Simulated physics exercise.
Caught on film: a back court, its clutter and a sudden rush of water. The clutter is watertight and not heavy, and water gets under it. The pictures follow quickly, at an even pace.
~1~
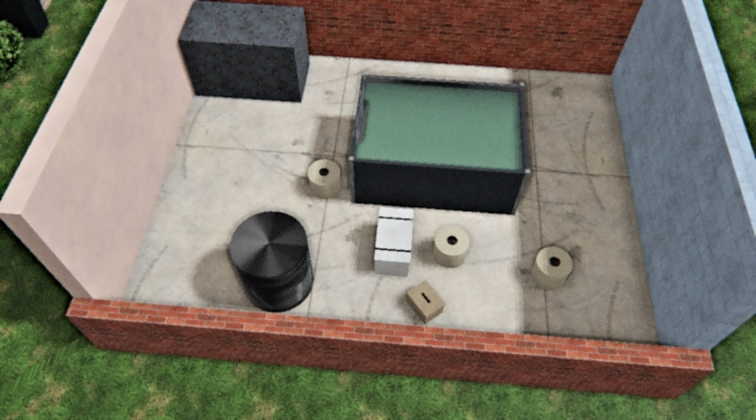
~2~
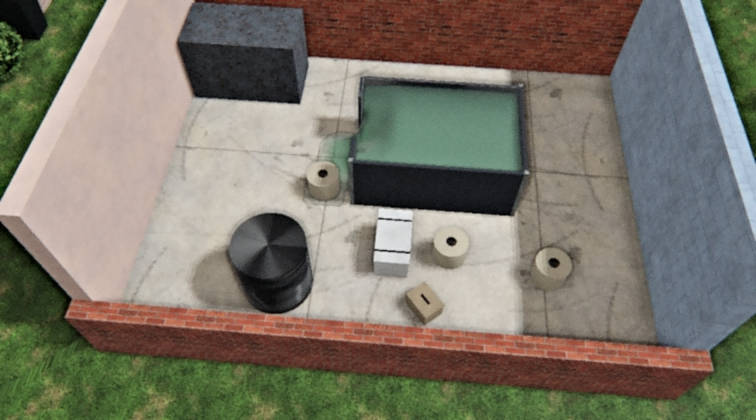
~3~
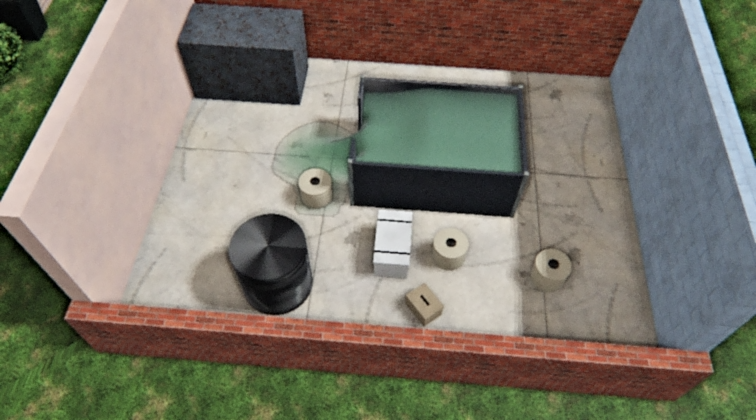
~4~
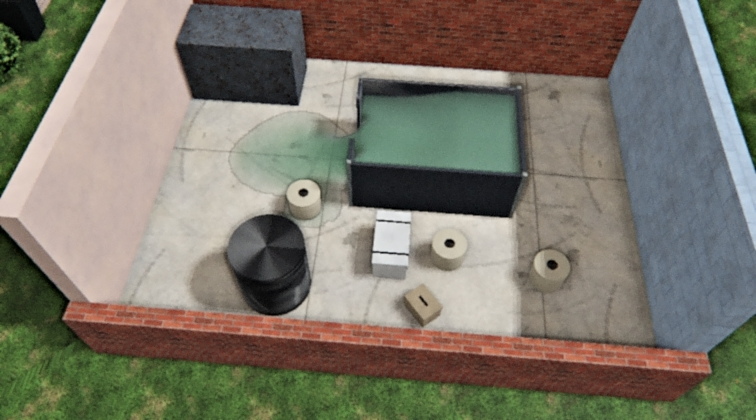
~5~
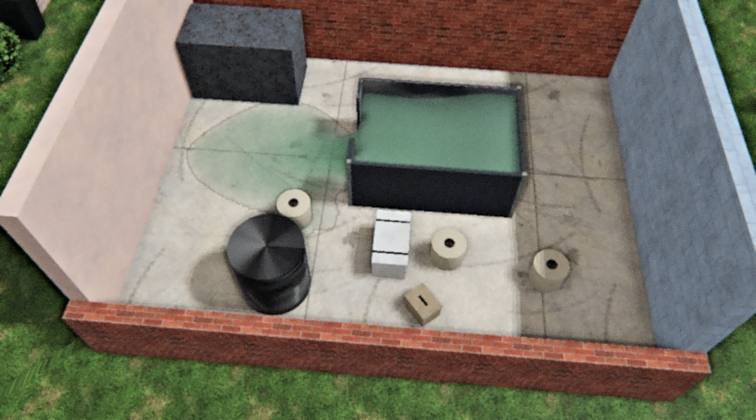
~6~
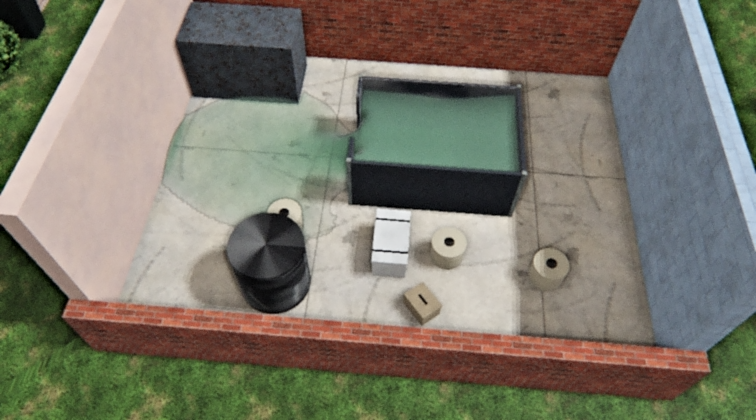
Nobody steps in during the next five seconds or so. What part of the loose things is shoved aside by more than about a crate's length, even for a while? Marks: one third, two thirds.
It is from one to two thirds.
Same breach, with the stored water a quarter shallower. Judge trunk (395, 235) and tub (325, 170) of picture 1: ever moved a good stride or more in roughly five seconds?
As listed: Less than that, swept aside.
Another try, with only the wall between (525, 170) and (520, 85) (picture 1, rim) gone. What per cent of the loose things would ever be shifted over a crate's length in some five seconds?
Roughly 100 per cent.
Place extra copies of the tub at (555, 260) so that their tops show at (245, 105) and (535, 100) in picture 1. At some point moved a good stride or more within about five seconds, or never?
One after the other: Moved that far, not that far.
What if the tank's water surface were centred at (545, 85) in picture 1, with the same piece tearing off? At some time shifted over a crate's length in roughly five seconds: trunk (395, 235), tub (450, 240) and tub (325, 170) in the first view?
In that order: Not that far, never so far, shifted that much.
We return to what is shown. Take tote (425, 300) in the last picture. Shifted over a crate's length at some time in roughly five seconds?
My call: Moved that far.
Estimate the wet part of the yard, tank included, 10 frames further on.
Some 40 per cent.
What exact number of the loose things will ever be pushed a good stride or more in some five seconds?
That makes 3.
A moment on, 1 of 5 are well off their spots; 0 afloat.
Next, 1 of 5 are well off their spots; 0 afloat.
Later, 1 of 5 are well off their spots; 1 afloat.
In the end, 2 of 5 are well off their spots, and 3 have been at some point; 1 afloat.
